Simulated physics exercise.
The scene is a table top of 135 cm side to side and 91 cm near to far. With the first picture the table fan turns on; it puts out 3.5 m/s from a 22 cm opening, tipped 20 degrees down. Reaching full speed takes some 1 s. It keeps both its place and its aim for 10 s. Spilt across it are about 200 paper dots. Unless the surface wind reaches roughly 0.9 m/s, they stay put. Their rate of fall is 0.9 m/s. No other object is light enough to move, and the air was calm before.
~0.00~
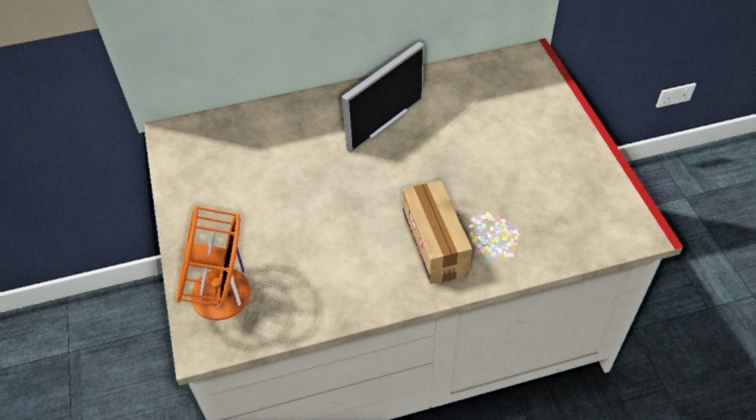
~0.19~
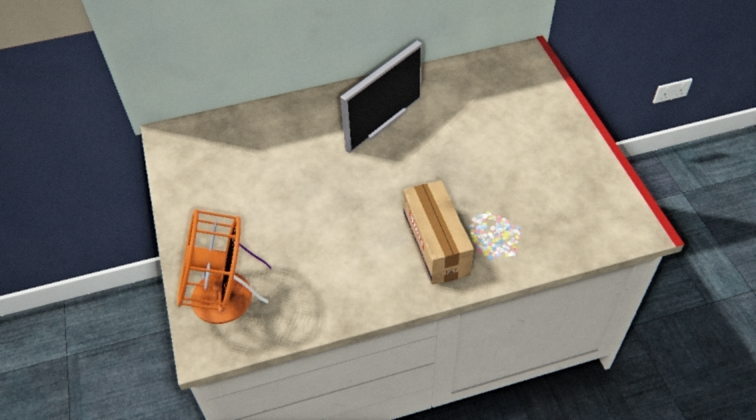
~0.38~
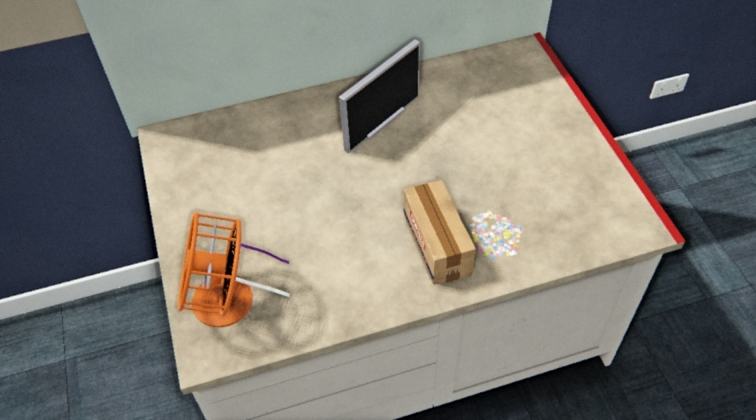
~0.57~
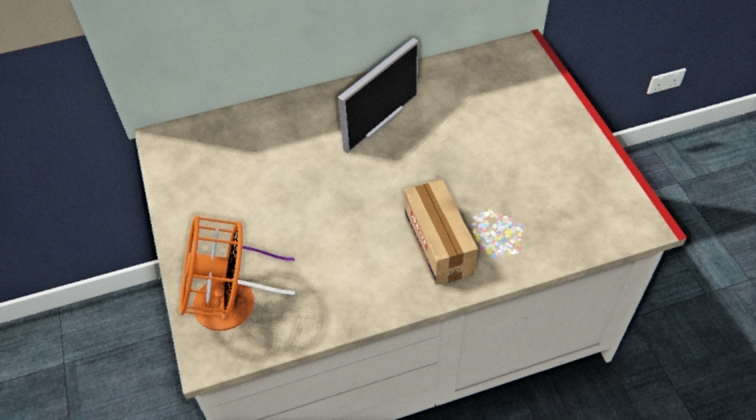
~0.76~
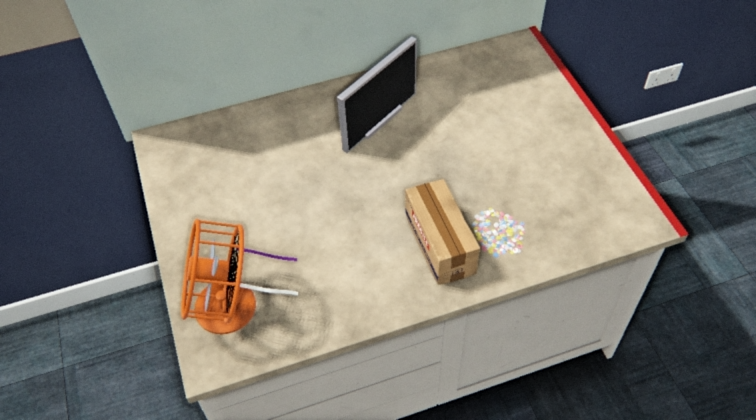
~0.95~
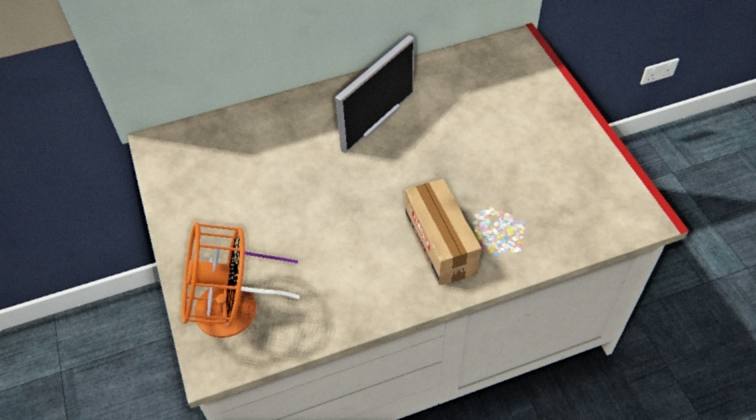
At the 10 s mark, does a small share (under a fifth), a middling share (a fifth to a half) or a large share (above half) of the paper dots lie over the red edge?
A small share.
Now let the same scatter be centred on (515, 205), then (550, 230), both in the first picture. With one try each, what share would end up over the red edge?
Roughly 0 %, then 0 %.
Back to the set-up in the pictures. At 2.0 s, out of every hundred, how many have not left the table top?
Estimated share: Close to 100 percent.
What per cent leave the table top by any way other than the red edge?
Close to 70 % of them.
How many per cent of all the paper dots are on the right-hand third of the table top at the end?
Some 0 per cent.
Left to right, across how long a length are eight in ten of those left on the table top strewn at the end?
Looks like some 10 cm to me.
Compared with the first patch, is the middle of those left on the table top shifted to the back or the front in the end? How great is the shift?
To the front, by about 5 cm.
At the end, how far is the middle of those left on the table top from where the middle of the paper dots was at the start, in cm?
Roughly 10 cm.
After 2.0 s, 0 % are over the red edge; the middle of those still in play is near (499, 230); 0 % have settled or left.
After 3.2 s, 0 % are over the red edge; the middle of those still in play is near (489, 241); 2 % have settled or left.
After 5.5 s, 0 % are over the red edge; the middle of those still in play is near (482, 252); 23 % have settled or left.
After 10.0 s, at the end, 0 % are over the red edge; the middle of those still in play is near (476, 260).
